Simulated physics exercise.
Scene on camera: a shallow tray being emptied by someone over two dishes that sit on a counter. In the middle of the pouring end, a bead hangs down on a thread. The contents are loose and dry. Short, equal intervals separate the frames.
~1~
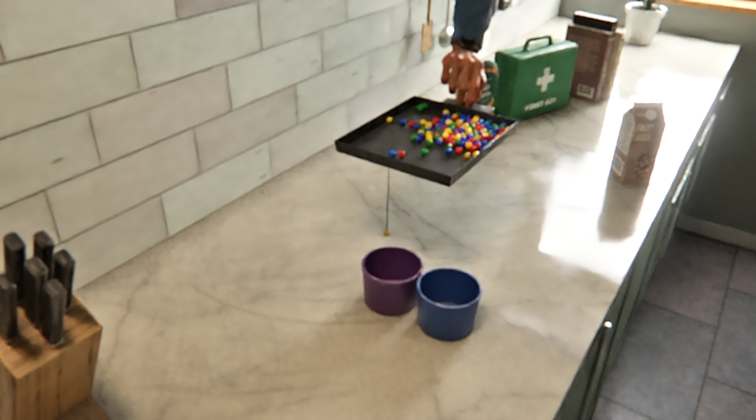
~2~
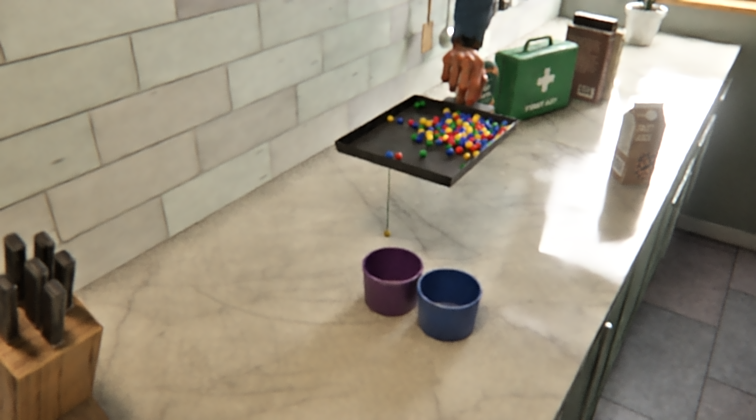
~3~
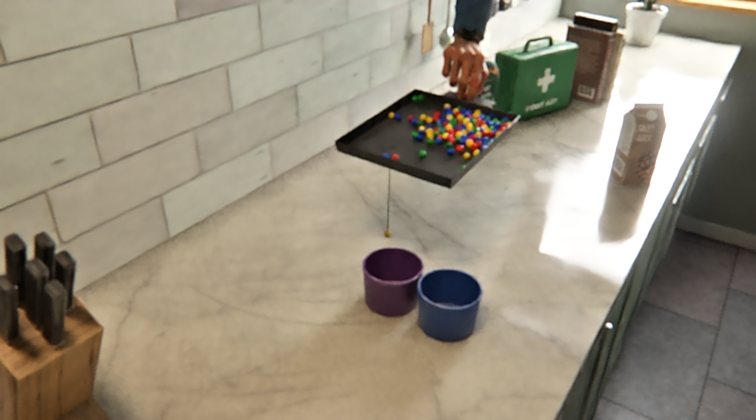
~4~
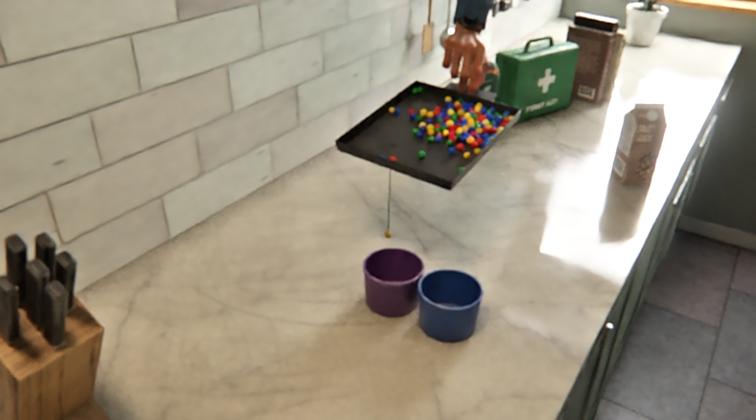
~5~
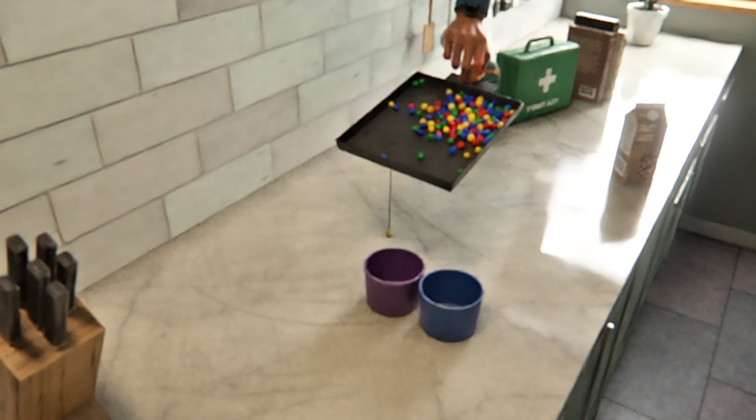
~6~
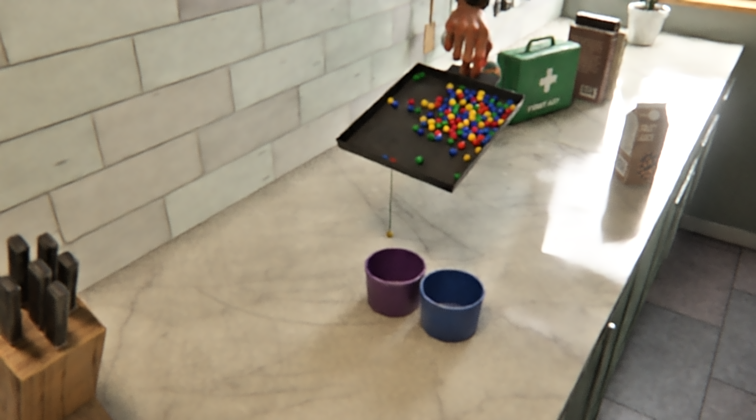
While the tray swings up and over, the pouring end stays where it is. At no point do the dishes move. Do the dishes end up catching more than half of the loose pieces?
Well, most of the load lands in the dishes, as it turns out.
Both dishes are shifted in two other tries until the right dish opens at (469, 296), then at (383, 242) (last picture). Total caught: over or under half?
Well, it comes to a greater portion at first and a lesser portion after that.
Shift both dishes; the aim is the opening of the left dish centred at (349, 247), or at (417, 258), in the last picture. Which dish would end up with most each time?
The first time it's the right member, the second time the left member.
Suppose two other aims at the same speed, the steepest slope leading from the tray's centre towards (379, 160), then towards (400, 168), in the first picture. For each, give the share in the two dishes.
Respectively close to 10 and 70 in a hundred.
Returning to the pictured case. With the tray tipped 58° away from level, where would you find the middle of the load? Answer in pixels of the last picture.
I'd put it at about (432, 169).
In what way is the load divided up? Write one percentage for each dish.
I'd say the left dish holds some 30 % and the right dish some 40 %.
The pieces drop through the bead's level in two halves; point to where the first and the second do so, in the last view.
(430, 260), then (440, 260).
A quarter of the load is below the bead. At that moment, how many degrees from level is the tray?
The tilt is near 80° by then.
Soon after the last picture, tray tipped steeply; most on the tray; a small part in the right dish; a small part in the left dish; a stray few outside both; a stray few in the air.
A little later, tray tipped right over; about a quarter on the tray; about a third in the right dish; about a quarter in the left dish; a small part outside both; a small part in the air.
Later still, tray tipped past a quarter turn; about half in the right dish; about a quarter in the left dish; about a quarter outside both.
By the end, tray tipped past a quarter turn; about half in the right dish; about a quarter in the left dish; about a quarter outside both.
